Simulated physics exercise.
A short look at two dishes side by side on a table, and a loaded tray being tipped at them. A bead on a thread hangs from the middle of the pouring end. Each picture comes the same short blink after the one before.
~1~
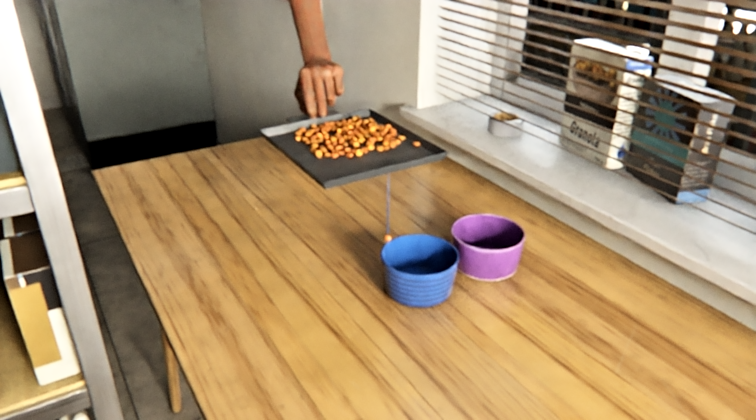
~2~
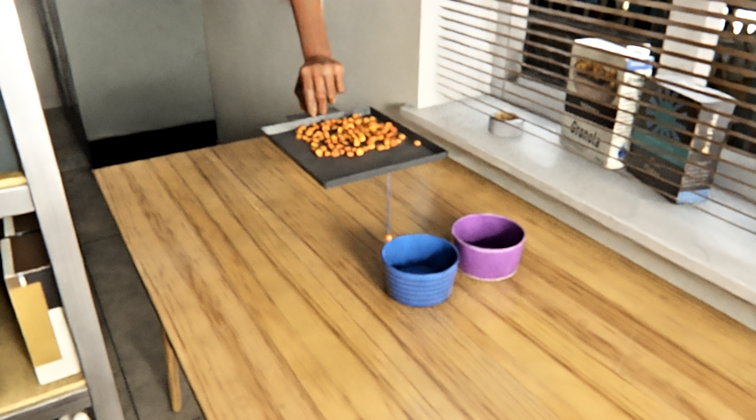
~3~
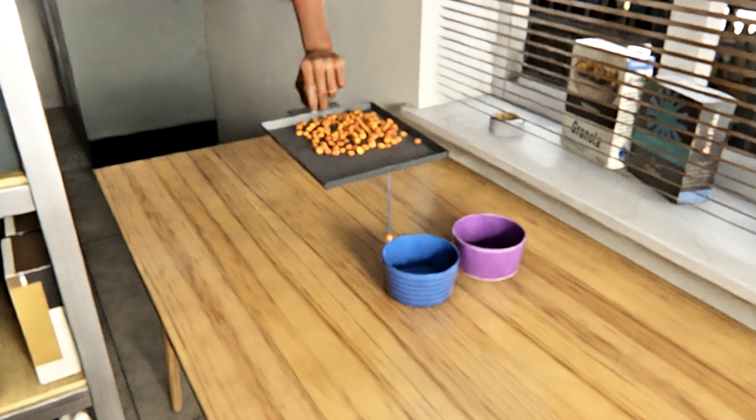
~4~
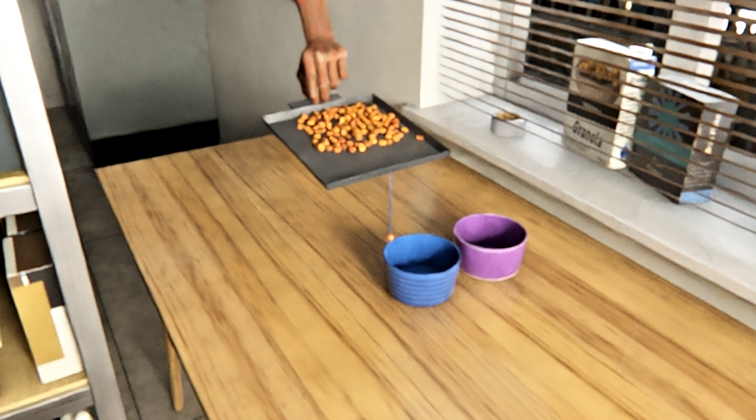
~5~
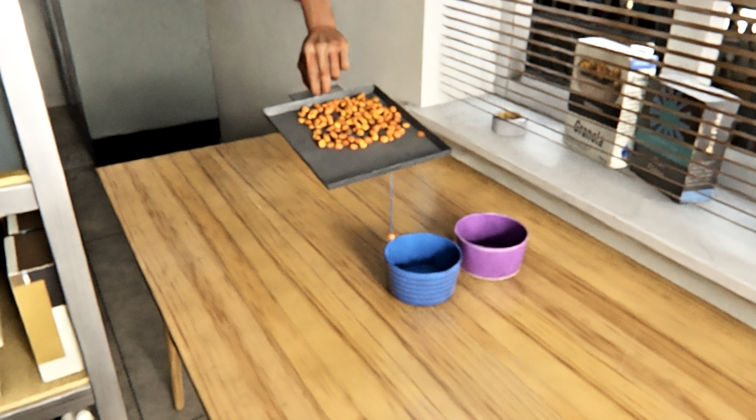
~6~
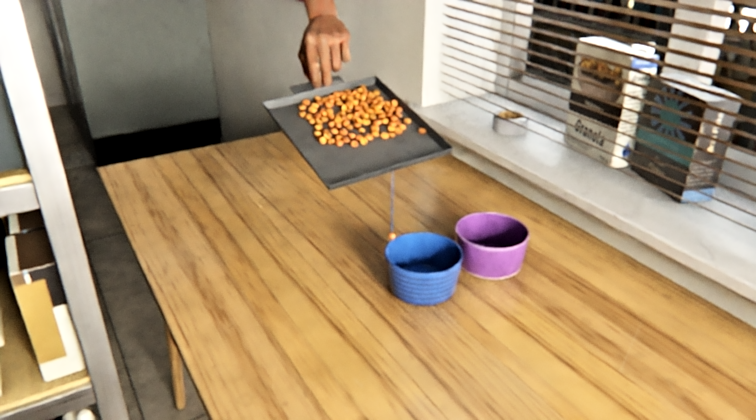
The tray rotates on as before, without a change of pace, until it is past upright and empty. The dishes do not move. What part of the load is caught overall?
Together they catch less than half.
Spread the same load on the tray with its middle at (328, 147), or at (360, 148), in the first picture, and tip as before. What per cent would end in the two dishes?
The first gives 10 %, the second 30 %.
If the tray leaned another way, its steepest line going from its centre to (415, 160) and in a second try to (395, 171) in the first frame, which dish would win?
The first try: The dish on the left. The second: The dish on the left.
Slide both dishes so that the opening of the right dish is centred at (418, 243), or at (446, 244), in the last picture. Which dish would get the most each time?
In turn: The dish on the left; the left one.
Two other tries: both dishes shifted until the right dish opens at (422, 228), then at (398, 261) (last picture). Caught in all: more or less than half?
First not half, then more than half.
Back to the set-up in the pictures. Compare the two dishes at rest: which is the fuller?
It is the left one.
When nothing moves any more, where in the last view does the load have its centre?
Close to (376, 302).
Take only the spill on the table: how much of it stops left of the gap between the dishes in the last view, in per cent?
Roughly 100 in a hundred.
Just after the last frame, tray tipped steeply; the larger part on the tray; roughly a quarter in the air.
A moment on, tray tipped right over; roughly a quarter on the tray; roughly a quarter in the left dish; roughly half outside both; roughly a quarter in the air.
Further on, tray tipped past a quarter turn; roughly a third in the left dish; roughly two thirds outside both.
When it is over, tray tipped past a quarter turn; roughly a third in the left dish; not one in the right dish; roughly two thirds outside both.
